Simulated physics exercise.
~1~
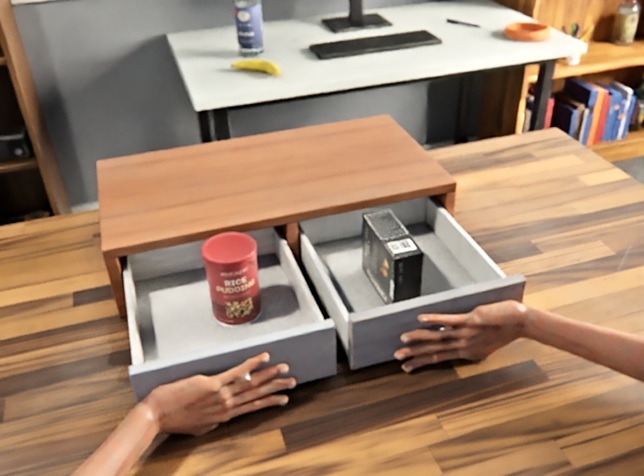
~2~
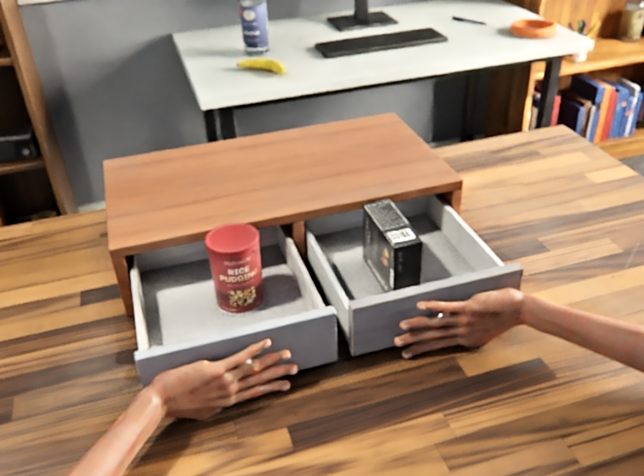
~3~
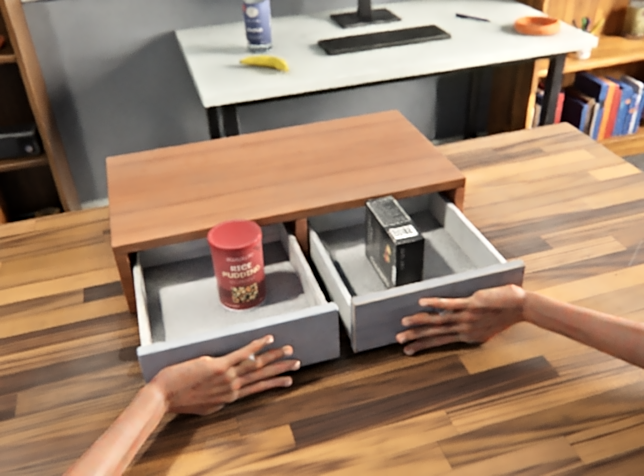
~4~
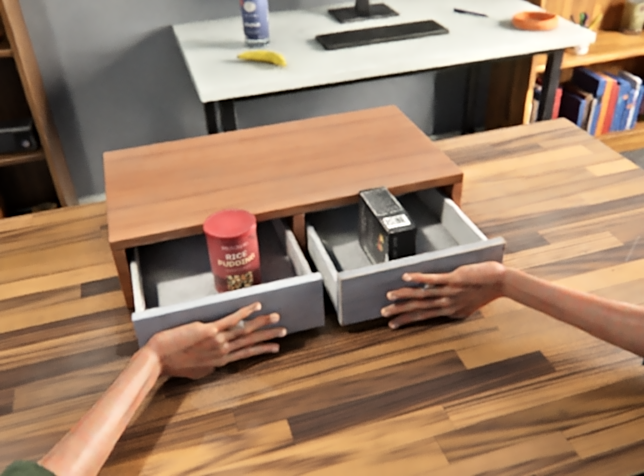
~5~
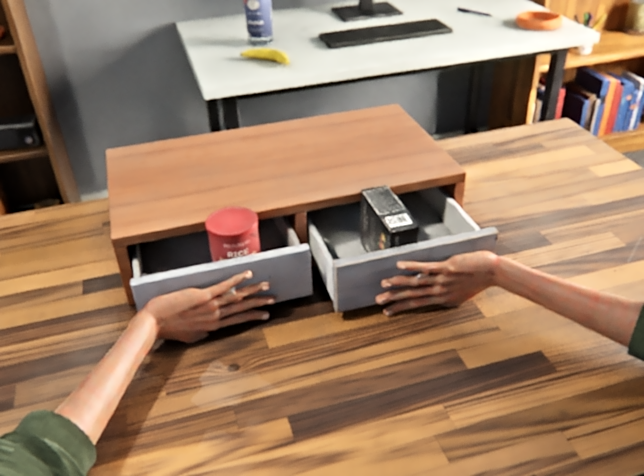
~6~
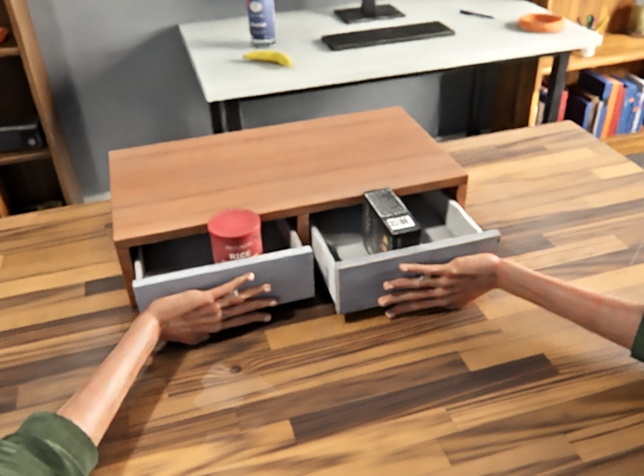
On a wooden tabletop, two hands pushing side-by-side drawers holding a red tub and black box partway inward, leaving both ajar.
